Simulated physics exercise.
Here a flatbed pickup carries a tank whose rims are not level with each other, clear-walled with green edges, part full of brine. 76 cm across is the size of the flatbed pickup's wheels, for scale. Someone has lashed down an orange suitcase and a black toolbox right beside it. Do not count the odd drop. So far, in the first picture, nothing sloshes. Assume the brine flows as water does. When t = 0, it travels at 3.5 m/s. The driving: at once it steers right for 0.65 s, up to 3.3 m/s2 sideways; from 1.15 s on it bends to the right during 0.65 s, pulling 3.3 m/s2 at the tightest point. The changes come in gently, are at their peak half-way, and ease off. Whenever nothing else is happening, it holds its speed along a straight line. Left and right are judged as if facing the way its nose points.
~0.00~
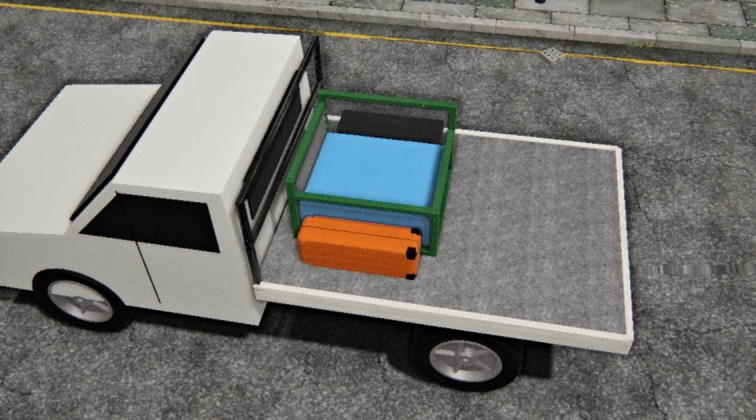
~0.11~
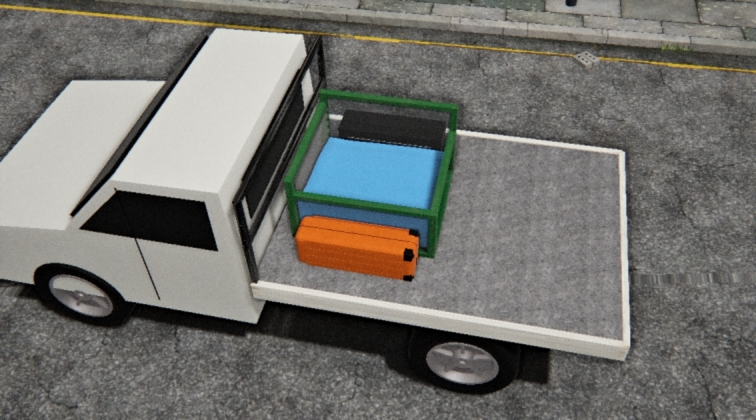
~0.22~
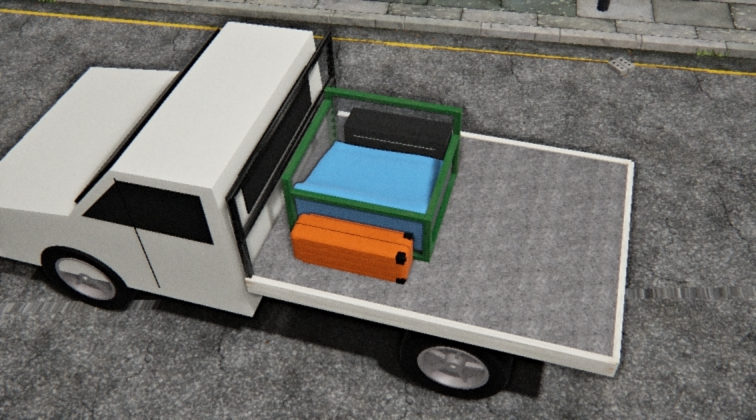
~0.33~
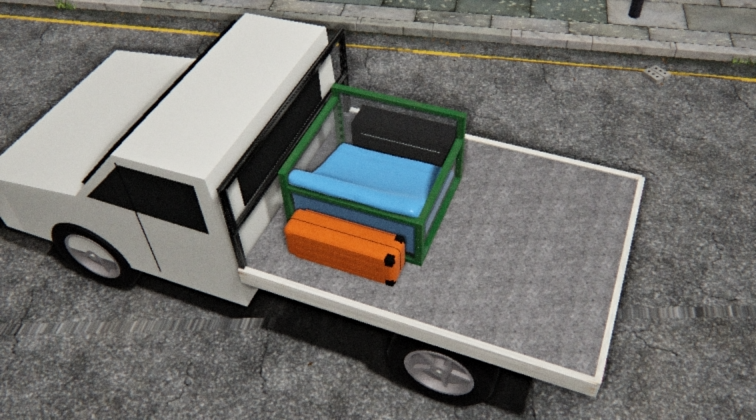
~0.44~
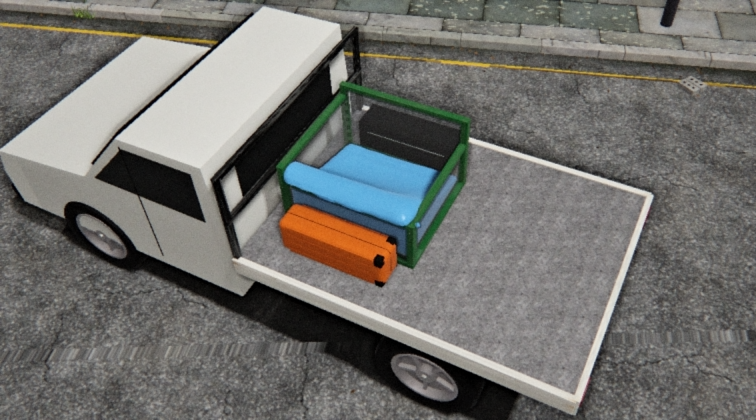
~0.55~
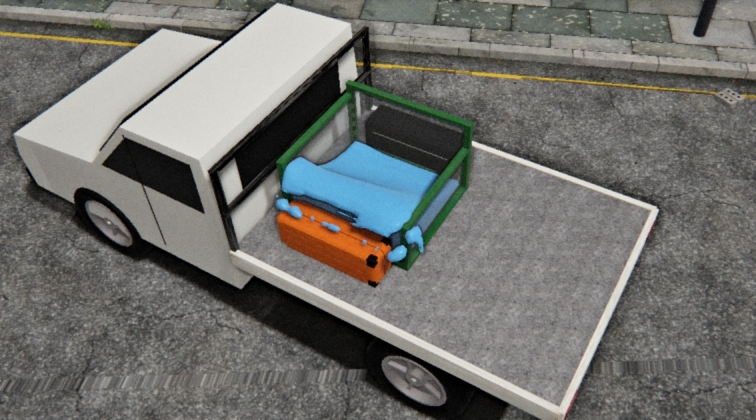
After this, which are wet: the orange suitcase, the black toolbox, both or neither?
Orange suitcase is hit, black toolbox is hit.
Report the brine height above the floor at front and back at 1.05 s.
Approx. 30 cm front, approx. 28 cm back.
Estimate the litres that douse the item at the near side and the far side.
Roughly 24 L and 3 L, in that order.
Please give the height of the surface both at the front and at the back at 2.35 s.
At the front the surface is at 30 cm, while at the back it is at 26 cm.
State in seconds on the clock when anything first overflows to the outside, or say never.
Looks like it happens close to 0.6 s in.
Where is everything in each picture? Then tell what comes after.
The surface is at (335, 138) by the front wall; at (435, 150) by the back wall; it lies level with the rim line; the front is on the left, levels are read along the far wall; the orange suitcase stands at the near side; the black toolbox stands at the far side; a wheel hub at (465, 367), in the first picture.
The surface is at (336, 143) by the front wall; at (436, 156) by the back wall; it climbs 8° towards the near side, in the second picture.
The surface is at (341, 146) by the front wall; at (439, 164) by the back wall; it climbs 20° towards the near side, in the third picture.
The surface is at (347, 148) by the front wall; it climbs 31° towards the near side, in the fourth picture.
The surface is at (353, 148) by the front wall; it climbs 35° towards the near side, in the fifth picture.
The surface is at (358, 147) by the front wall; it climbs 33° towards the near side; a wheel hub at (410, 386), in the sixth picture.
Then, 1.05 s in, the surface is 30 cm up at the front and 27 cm at the back; 6 per cent is out, over the near side.
Then, 1.65 s in, the surface is 28 cm up at the front and 31 cm at the back; 7 per cent is out, over the near side.
Then, 2.35 s in, the surface is 29 cm up at the front and 27 cm at the back; 19 per cent is out, over the near side.
Then, 4.78 s in, 23 per cent is out, over the near side; the orange suitcase has caught 24 litres and the black toolbox 3 litres.
